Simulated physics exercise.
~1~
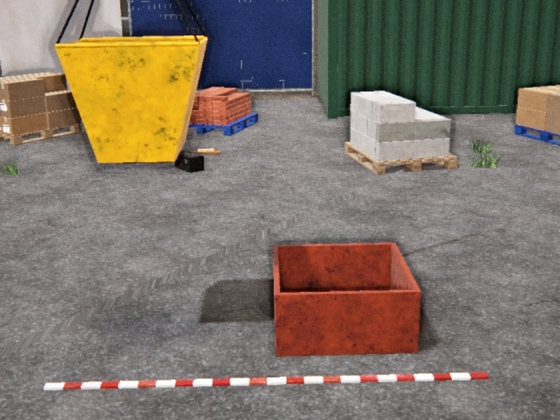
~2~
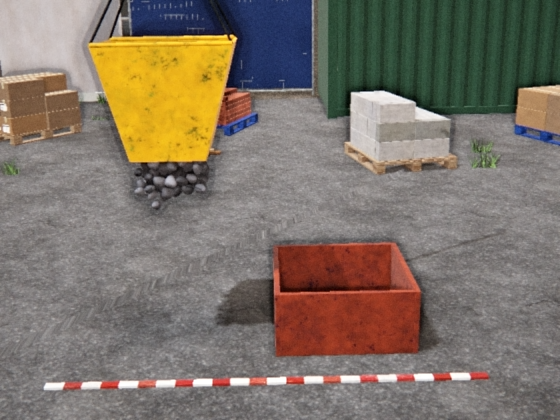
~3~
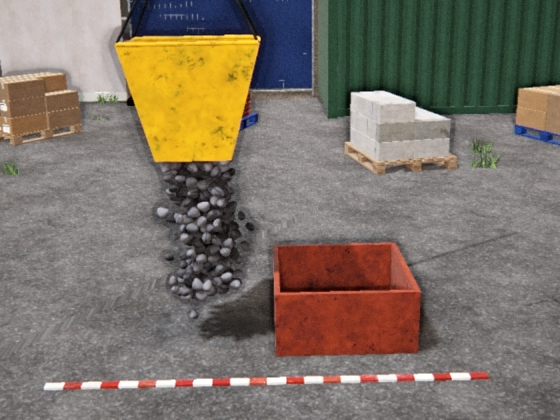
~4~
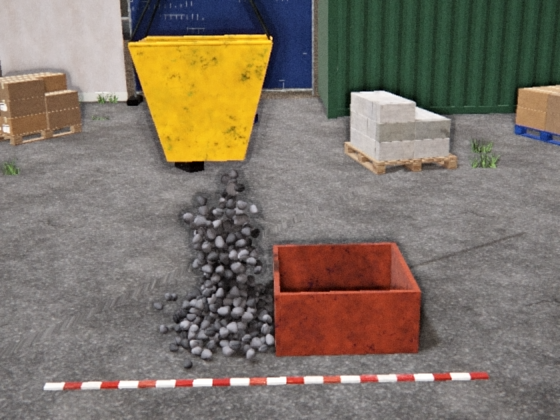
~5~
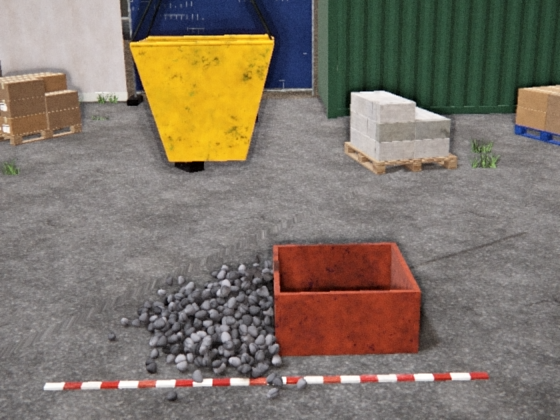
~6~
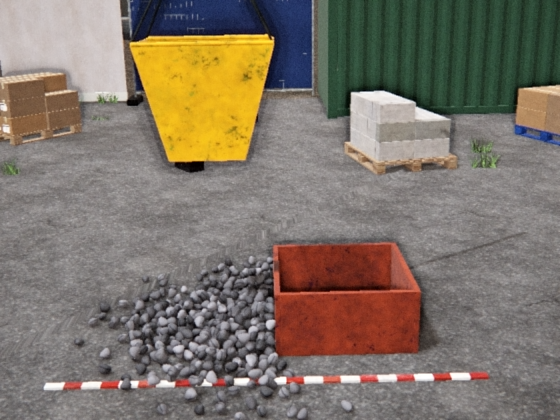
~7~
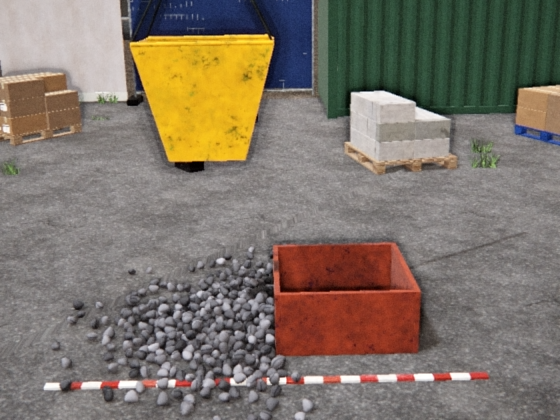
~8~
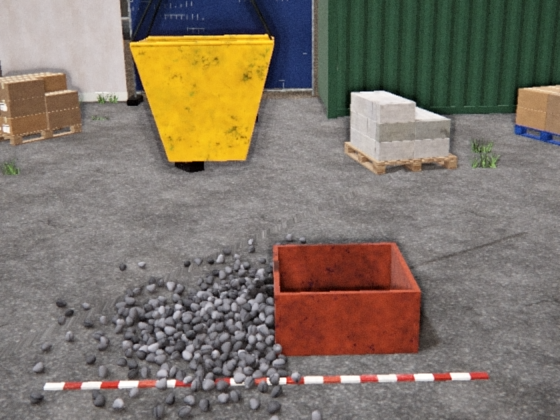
A yellow skip hanging from a crane moved right and dropped a stream of grey, rounded stones before reaching the red bin, and they piled up on the ground to its left, some scattering past the striped staff, leaving none visible inside.
